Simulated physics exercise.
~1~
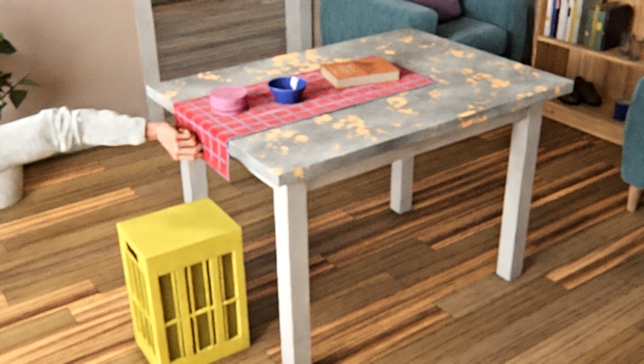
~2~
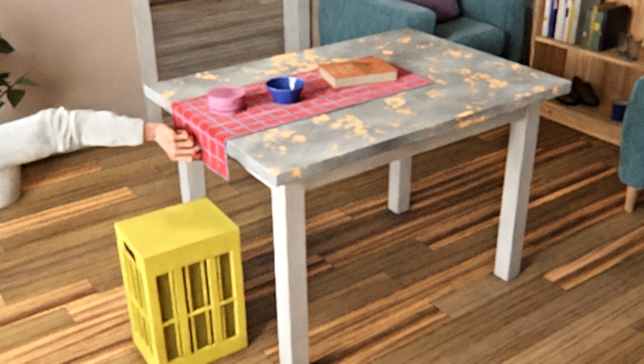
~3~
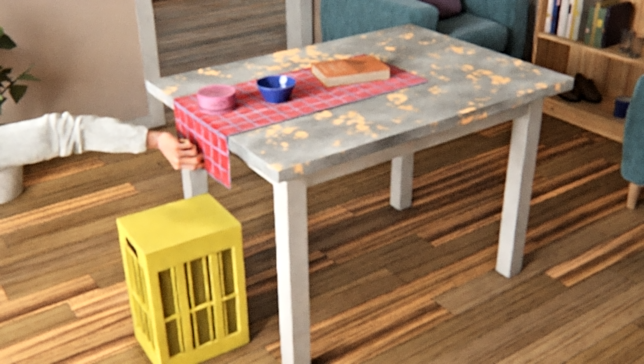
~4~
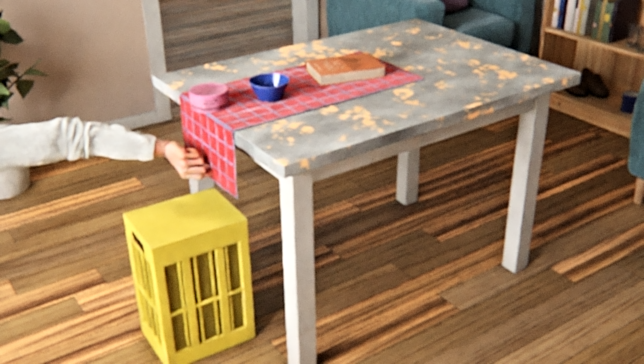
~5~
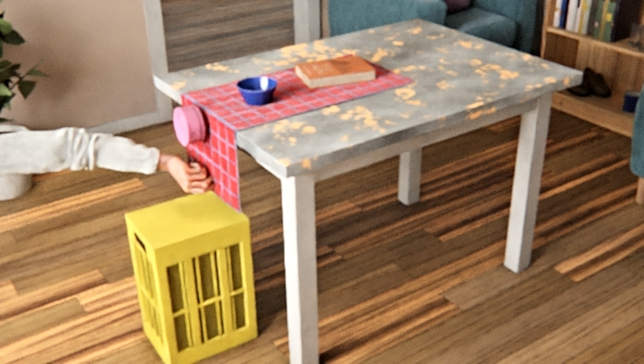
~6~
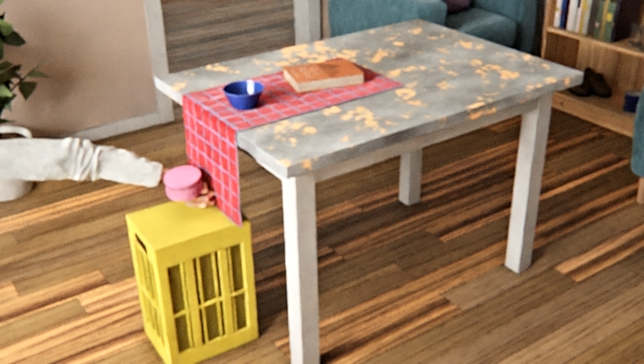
A hand pulling a red checked tablecloth down towards a yellow crate, carrying a blue bowl and book left as a pink tub falls off.
